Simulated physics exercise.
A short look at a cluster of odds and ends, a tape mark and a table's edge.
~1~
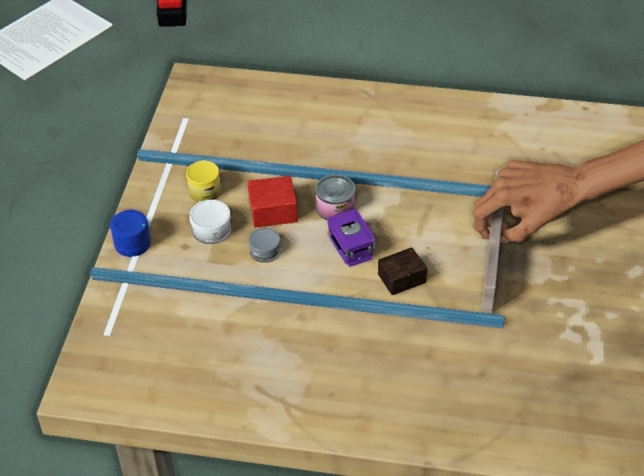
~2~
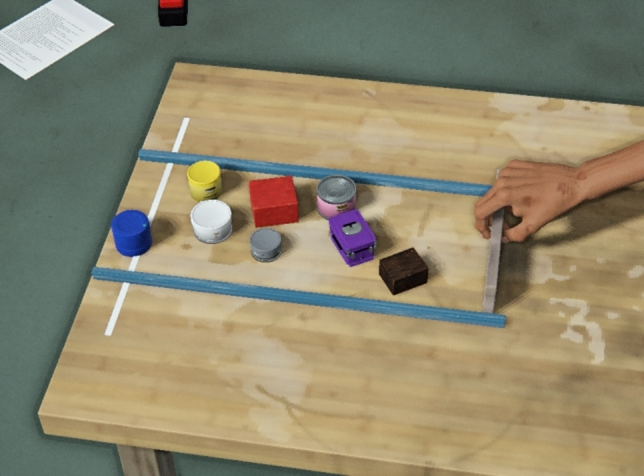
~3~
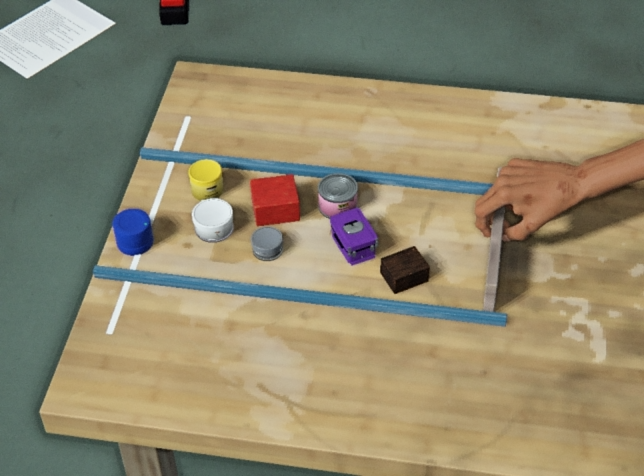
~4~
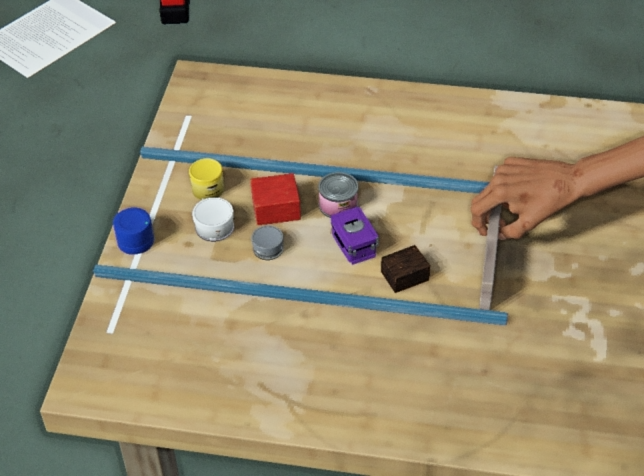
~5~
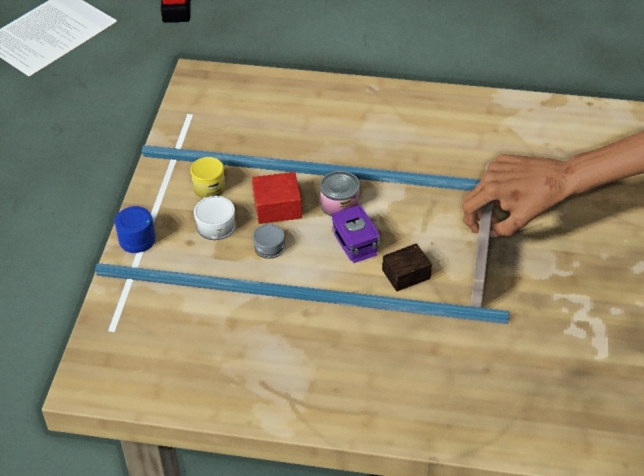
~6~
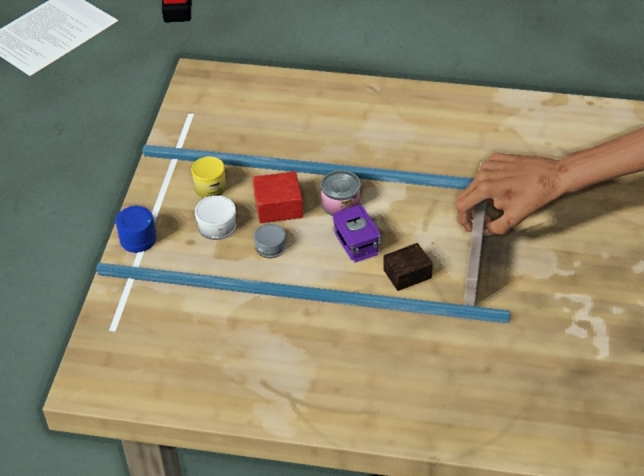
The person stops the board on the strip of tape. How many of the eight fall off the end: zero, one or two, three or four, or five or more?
Here the number that fall off is five or more.
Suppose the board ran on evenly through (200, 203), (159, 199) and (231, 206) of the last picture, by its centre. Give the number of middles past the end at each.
The counts: 1, 5 and 0.
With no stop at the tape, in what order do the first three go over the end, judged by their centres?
They are the white tin, then the blue lid, then the red block.
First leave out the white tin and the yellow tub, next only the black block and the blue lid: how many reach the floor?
First 3, then 3.
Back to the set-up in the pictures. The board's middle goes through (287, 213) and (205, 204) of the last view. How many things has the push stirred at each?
The counts are 7 and 8.
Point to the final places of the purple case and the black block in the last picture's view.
Near (139, 203) and (126, 233).
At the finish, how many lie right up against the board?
That makes 3.
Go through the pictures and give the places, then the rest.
The first frame shows blue lid (131, 233); yellow tub (204, 182); white tin (211, 222); board (494, 241); tape (150, 218).
The second frame shows yellow tub (205, 182); purple case (352, 238).
The third frame shows white tin (213, 221); grey pot (267, 244).
The fourth frame shows blue lid (134, 231); red block (276, 199).
The fifth frame shows yellow tub (208, 179); board (484, 235).
The sixth frame shows blue lid (136, 229); yellow tub (209, 178); white tin (216, 218); board (478, 233); tape (155, 213).
Early on, none off yet; blue lid at rest near (136, 229); yellow tub at rest near (209, 178); white tin at rest near (216, 218).
A while later, none off yet; blue lid at rest near (135, 230); yellow tub travelled about its own width near (176, 170); white tin travelled about its own width near (171, 220).
Finally, the number that fall off is five or more; lost, grey pot, red block, white tin, yellow tub and blue lid.
